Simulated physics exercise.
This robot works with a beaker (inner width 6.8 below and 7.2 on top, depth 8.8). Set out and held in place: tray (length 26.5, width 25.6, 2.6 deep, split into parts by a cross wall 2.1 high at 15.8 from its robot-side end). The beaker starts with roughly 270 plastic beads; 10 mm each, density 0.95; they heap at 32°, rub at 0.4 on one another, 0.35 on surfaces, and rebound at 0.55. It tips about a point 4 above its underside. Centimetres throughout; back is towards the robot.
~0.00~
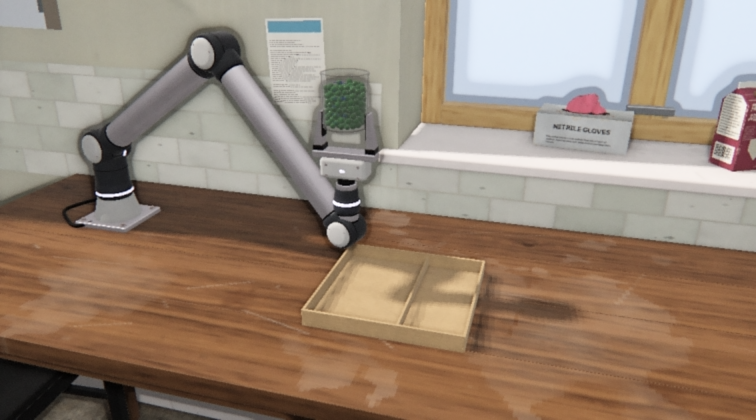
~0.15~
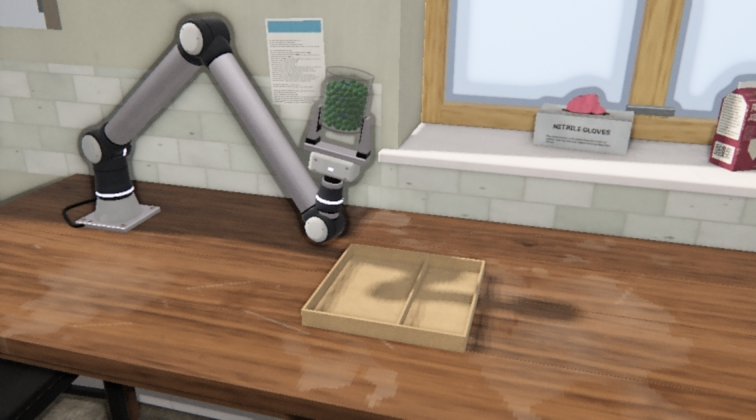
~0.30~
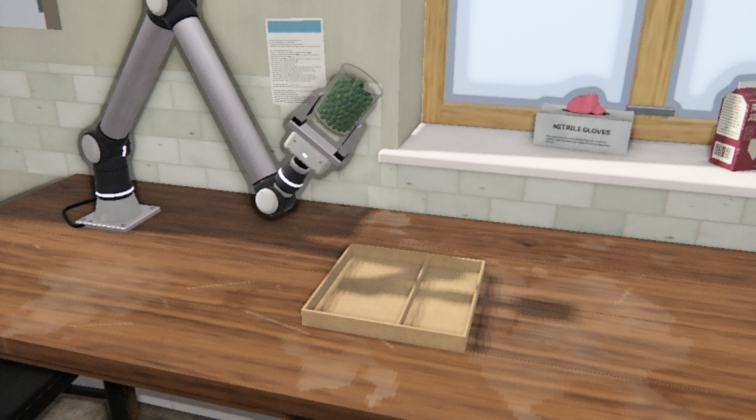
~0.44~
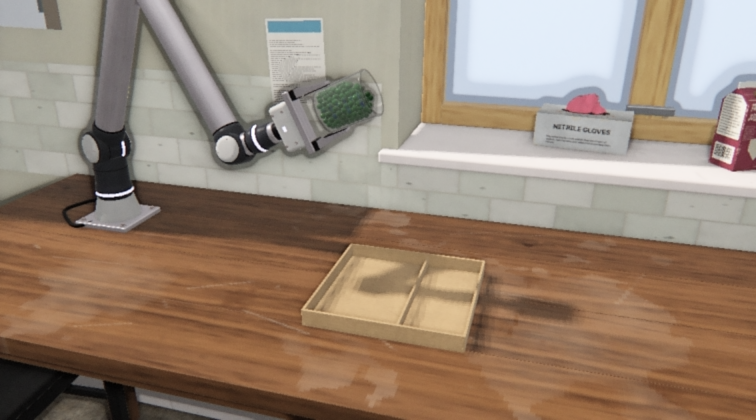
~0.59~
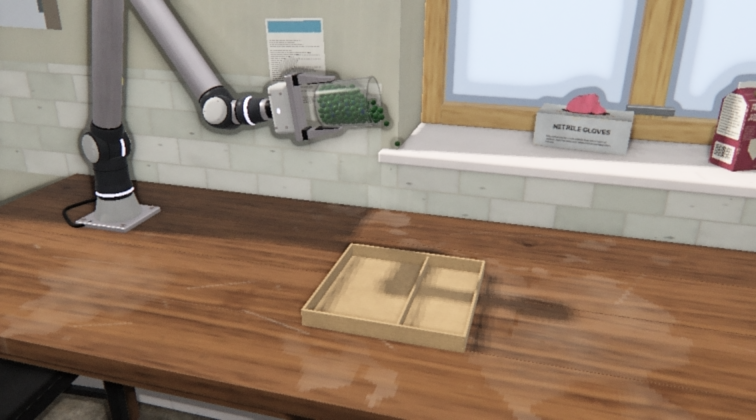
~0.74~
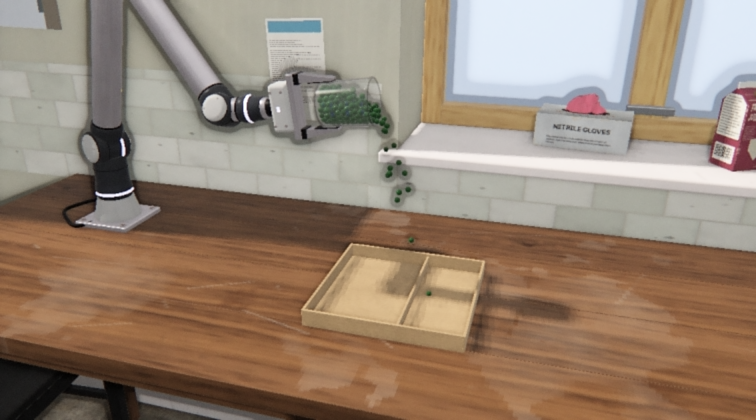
To begin with, a robot arm holds a clear container of green beads upright above a wooden table with a shallow divided tray. The arm tilts the container steadily to the right until it lies nearly sideways, and beads slide to its mouth, then several drop in a loose stream toward the tray.
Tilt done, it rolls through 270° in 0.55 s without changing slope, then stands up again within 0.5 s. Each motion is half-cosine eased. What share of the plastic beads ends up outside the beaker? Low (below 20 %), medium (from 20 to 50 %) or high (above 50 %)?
Answer: Medium; from 20 to 50 % of the plastic beads finish outside the beaker.
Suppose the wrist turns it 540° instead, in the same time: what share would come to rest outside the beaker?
It would be near 30 per cent.
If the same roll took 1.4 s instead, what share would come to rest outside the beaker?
Then about 45 per cent.
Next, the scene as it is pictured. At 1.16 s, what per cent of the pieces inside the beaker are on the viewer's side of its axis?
About 40 per cent.
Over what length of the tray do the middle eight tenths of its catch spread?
About 24 cm.
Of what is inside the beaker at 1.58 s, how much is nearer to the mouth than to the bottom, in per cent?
Roughly 35 per cent.
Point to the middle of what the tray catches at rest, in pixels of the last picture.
Around (421, 294).
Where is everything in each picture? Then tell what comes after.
In the first picture, beaker middle at (345, 101), upright; upper third of the load around (344, 92), from x 325 to 365, top at y 80; 266 in the beaker.
In the second picture, beaker middle at (346, 101), tipped 10°; upper third of the load around (345, 92), from x 325 to 365, top at y 80.
In the third picture, beaker middle at (347, 102), tipped 37°; upper third of the load around (346, 93), from x 320 to 370, top at y 80.
In the fourth picture, beaker middle at (347, 102), tipped 65°; upper third of the load around (346, 93), from x 320 to 370, top at y 85.
In the fifth picture, beaker middle at (348, 103), tipped 82°; upper third of the load around (341, 96), from x 320 to 395, top at y 85; 265 in the beaker, 1 in flight or on a rim.
In the sixth picture, beaker middle at (348, 103), tipped 83°; upper third of the load around (337, 98), from x 320 to 430, top at y 85; 251 in the beaker, 1 in the far-side part, 14 in flight or on a rim.
By 1.16 s, tipped 83°, highest piece 38 above the table; 213 in the beaker, 16 in the robot-side part, 9 in the far-side part, 3 on the table or floor, 25 in flight or on a rim.
By 1.58 s, tipped 31°, highest piece 38 above the table; 187 in the beaker, 34 in the robot-side part, 31 in the far-side part, 4 on the table or floor, 10 in flight or on a rim.
By 1.99 s, upright, highest piece 38 above the table; 187 in the beaker, 37 in the far-side part, 34 in the robot-side part, 8 on the table or floor.
By 2.69 s, upright, highest piece 38 above the table; 187 in the beaker, 37 in the far-side part, 34 in the robot-side part, 8 on the table or floor.
Final count, 187 in the beaker, 37 in the far-side part, 34 in the robot-side part, 8 on the table or floor. That is 30 % outside the beaker.
